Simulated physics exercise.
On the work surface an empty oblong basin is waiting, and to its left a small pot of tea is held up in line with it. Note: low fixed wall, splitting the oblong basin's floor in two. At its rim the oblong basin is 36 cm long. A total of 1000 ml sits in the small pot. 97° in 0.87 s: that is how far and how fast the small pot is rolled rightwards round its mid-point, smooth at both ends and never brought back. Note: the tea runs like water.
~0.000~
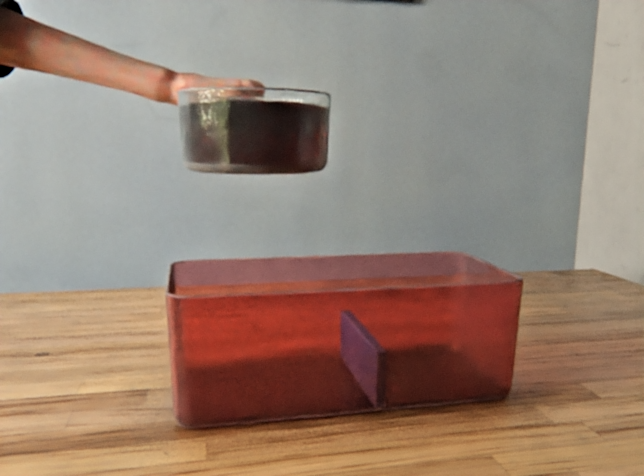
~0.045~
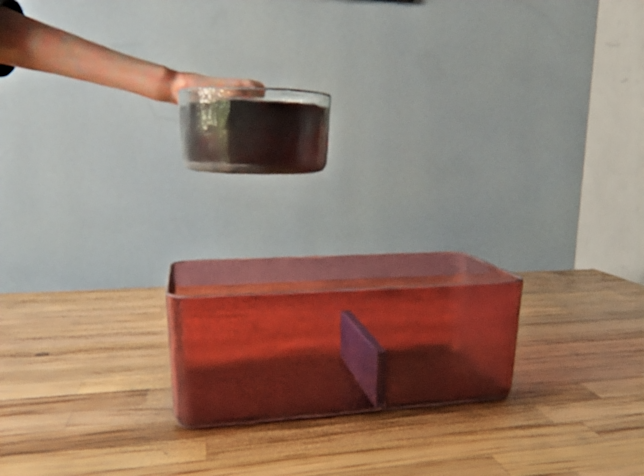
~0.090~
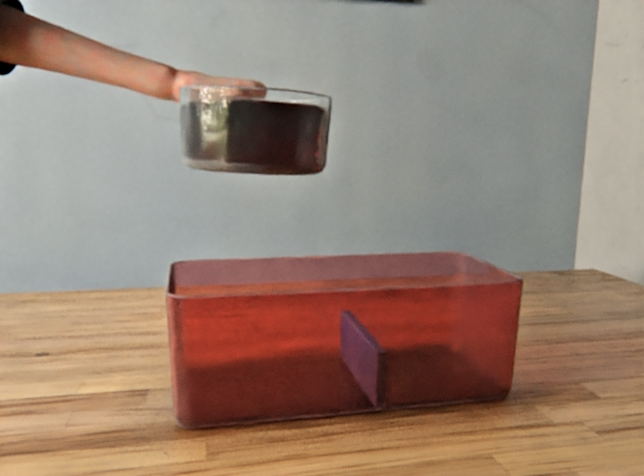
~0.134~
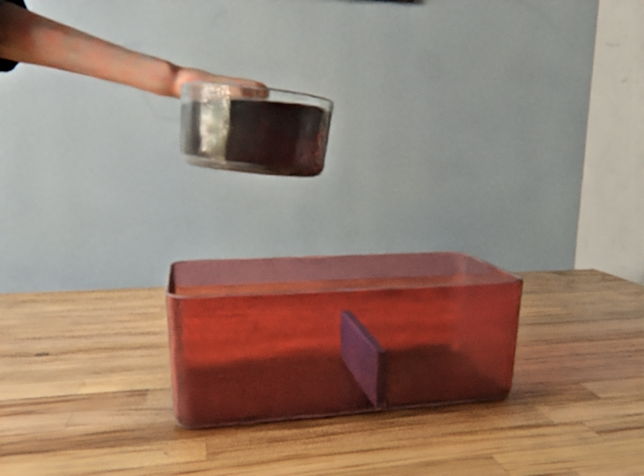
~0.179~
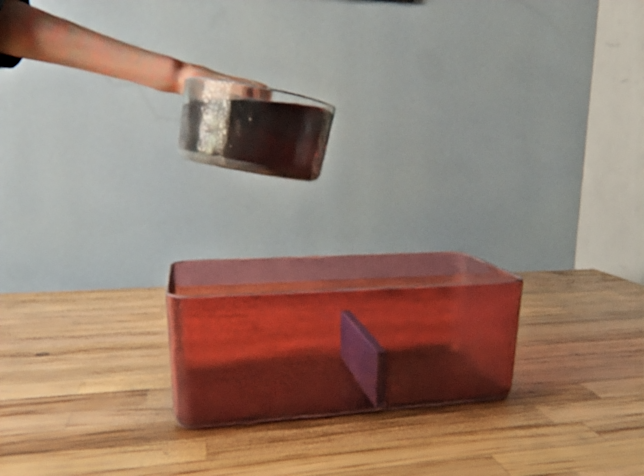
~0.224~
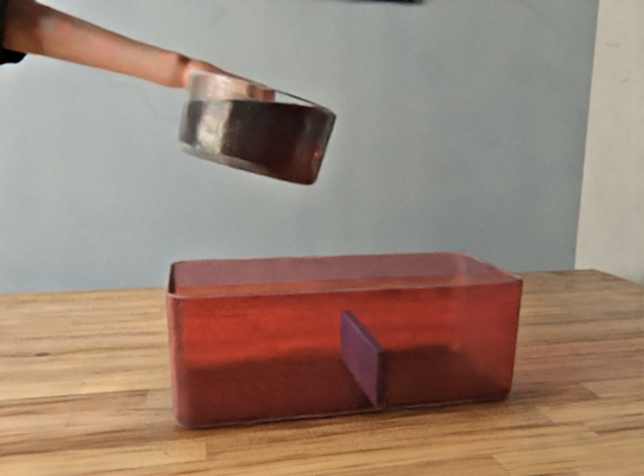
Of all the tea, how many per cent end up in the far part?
Roughly 73 per cent.
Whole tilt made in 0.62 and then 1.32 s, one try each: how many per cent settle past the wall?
Some 65 and 75 per cent, in that order.
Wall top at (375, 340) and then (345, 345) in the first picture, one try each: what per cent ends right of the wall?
Respectively close to 65 and 85 %.
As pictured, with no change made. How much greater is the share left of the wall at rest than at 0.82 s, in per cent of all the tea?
Close to 18% of the whole.
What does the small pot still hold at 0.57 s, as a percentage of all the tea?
Roughly 50 per cent.
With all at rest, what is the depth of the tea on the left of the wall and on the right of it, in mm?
Some 10 mm on the left and 34 mm on the right.
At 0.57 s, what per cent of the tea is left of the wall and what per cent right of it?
Around 1 percent on the left and 12 on the right.
Then, 0.57 s in, the tilt is 71° and 51 per cent is still to pour, 1 is left of the wall and 11 right of it.
Then, 0.82 s in, the tilt is 96° and 11 per cent is still to pour, 9 is left of the wall and 70 right of it.
Then, 1.08 s in, the tilt is 97° and 2 per cent is still to pour, 23 is left of the wall and 73 right of it.
Then, 1.37 s in, the tilt is 97° and 0 per cent is still to pour, 26 is left of the wall and 73 right of it.
Finally, 27 per cent lies left of the wall, 73 right of it and 0 outside.
